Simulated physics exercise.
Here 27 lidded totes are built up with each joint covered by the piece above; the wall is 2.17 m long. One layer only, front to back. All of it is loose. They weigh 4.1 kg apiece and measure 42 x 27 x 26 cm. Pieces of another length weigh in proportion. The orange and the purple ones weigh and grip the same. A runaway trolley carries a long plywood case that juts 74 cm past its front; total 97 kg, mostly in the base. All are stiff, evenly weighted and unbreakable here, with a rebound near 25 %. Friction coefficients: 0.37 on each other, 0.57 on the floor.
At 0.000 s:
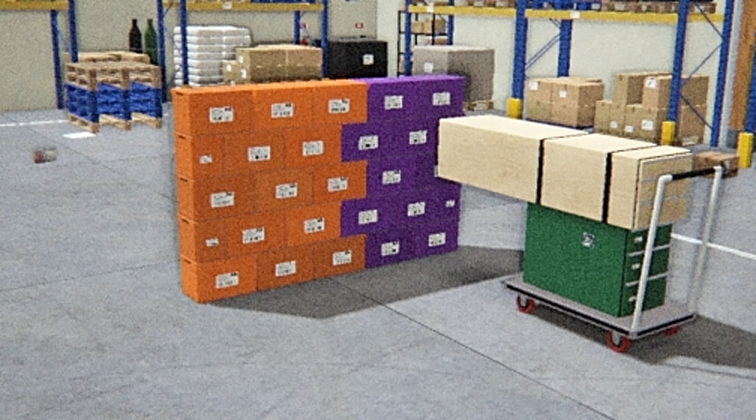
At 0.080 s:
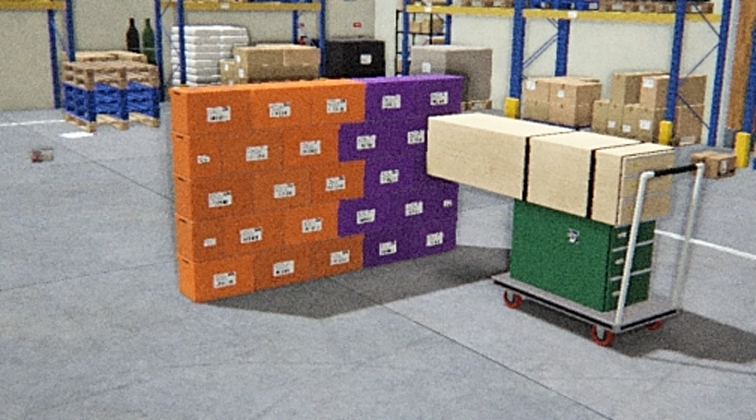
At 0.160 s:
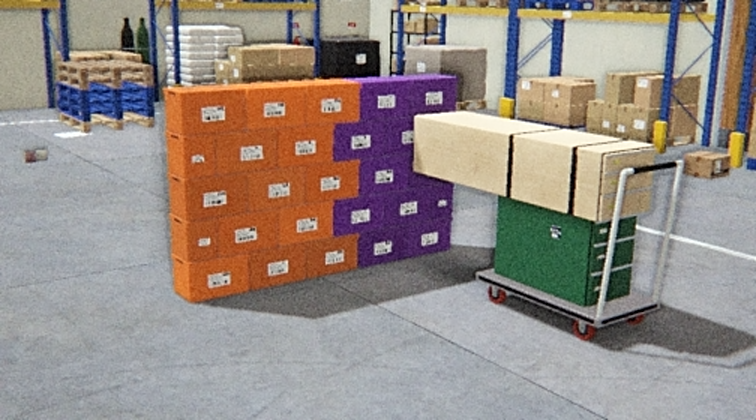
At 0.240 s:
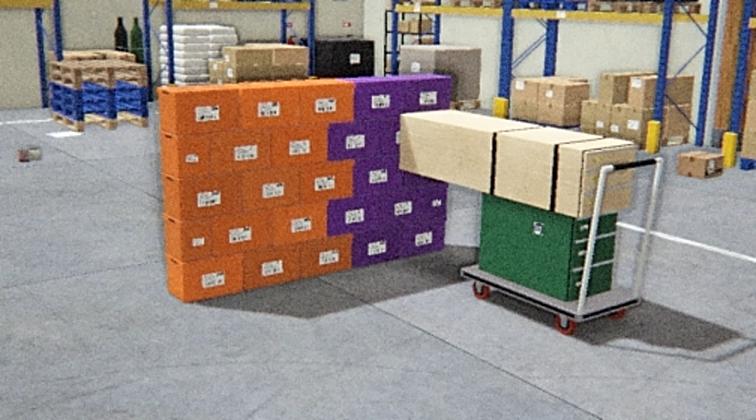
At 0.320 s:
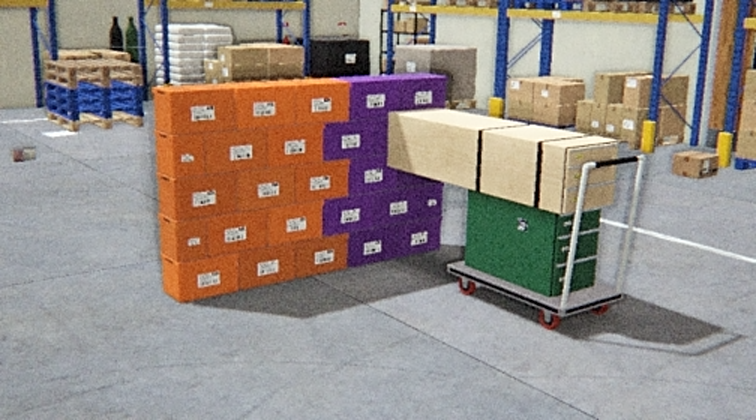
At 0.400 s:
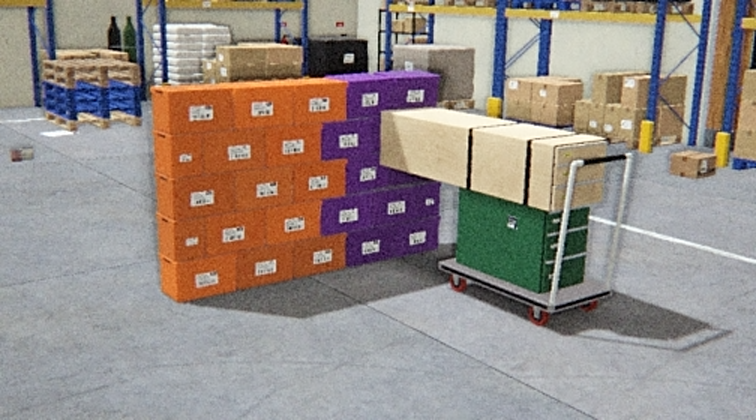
A cart carrying a green cabinet and long pale boxes rolled left toward a wall of orange and purple boxes, until its overhanging load met the purple end and nudged some of them slightly.
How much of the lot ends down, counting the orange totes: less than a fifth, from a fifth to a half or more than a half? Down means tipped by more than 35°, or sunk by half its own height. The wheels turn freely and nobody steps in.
Ending down: Under a fifth.
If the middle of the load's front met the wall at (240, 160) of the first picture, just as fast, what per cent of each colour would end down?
In that case orange 60, purple 0 per cent.
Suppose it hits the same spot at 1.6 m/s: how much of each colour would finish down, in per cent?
In that case orange 10, purple 70 per cent.
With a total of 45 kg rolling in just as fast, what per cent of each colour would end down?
In that case orange 10, purple 70 per cent.
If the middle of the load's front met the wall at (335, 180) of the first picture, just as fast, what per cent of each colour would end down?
Then orange 80, purple 50 per cent.
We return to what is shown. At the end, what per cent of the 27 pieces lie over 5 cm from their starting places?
45 per cent.
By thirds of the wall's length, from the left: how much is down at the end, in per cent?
Left 0, middle 30, right 80 per cent.
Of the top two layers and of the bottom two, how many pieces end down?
From the top 6, from the bottom 2.
By 0.72 s, load 30 cm past the wall's line, still rolling; none of the 15 orange totes down (0 of 27 in all colours); top orange tote tilted 14°; top purple tote tilted 15°.
By 1.10 s, load 51 cm past the wall's line, still rolling; 1 of the 15 orange totes down (9 of 27 in all colours); top orange tote tilted 46°, 17 cm lower; top purple tote tilted 65°, 59 cm lower.
By 1.74 s, load 78 cm past the wall's line, still rolling; 1 of the 15 orange totes down (10 of 27 in all colours); top orange tote on its side; top purple tote on its side.
When it is over (3.0 s), load 81 cm past the wall's line, stopped; 1 of the 15 orange totes down (10 of 27 in all colours); top orange tote upside down; top purple tote on its side. That is 7 per cent. In pixels of the last frame, middles, top orange tote near (149, 234), top purple tote near (219, 186).
